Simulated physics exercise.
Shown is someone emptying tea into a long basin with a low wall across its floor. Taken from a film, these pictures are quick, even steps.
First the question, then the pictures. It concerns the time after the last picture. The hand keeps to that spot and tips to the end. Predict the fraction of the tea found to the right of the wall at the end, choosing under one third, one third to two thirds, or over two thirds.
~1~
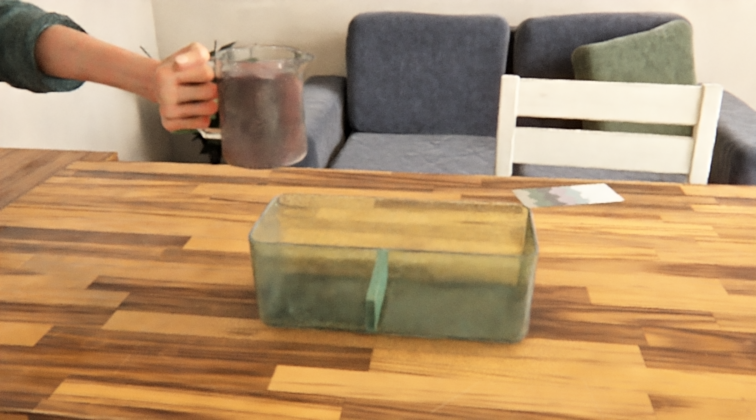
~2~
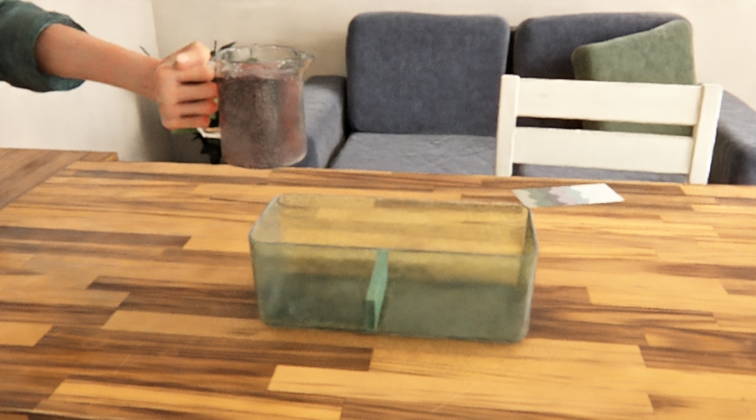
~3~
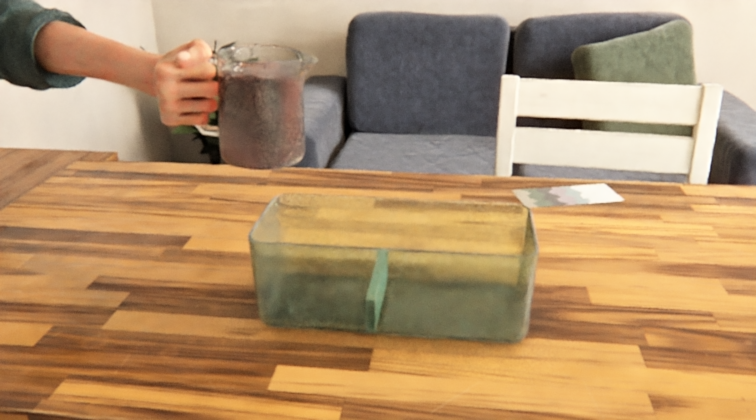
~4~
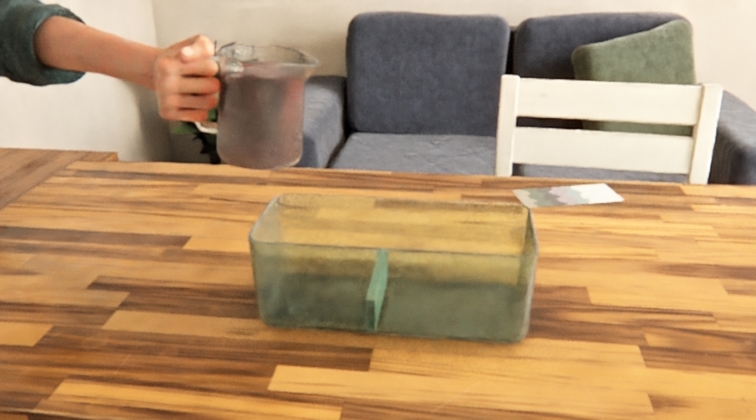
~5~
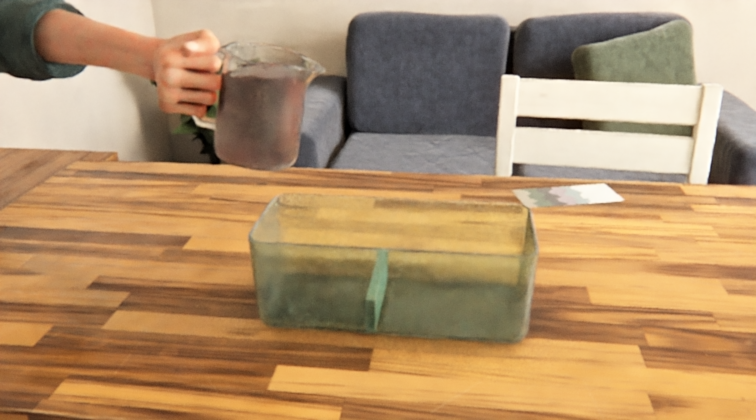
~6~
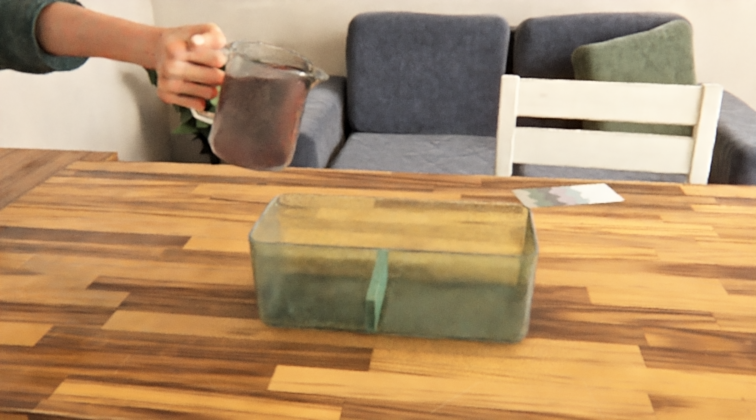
The right side of the wall holds a middle share, one third to two thirds.
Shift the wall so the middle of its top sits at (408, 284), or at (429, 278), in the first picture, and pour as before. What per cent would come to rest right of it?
It would come to roughly 15 per cent the first time and roughly 5 per cent the second.
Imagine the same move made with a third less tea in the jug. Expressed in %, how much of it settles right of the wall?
It should come out close to 20 per cent.
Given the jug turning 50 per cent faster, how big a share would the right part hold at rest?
Close to 40 per cent.
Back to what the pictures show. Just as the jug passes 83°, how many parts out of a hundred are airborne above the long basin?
Close to 20 in a hundred.
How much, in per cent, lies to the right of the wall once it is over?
Roughly 50 %.
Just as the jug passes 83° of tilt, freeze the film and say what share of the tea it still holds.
Some 75 per cent has not yet come out.
A moment on, the jug is tipped on its side and 74 per cent is still to pour, 1 is left of the wall and 6 right of it.
Next, the jug is tipped right over and 19 per cent is still to pour, 22 is left of the wall and 39 right of it.
Then the jug is tipped right over and 1 per cent is still to pour, 47 is left of the wall and 48 right of it.
Later the jug is tipped right over and 0 per cent is still to pour, 50 is left of the wall and 49 right of it.
Finally, 50 per cent lies left of the wall, 49 right of it and 1 outside.
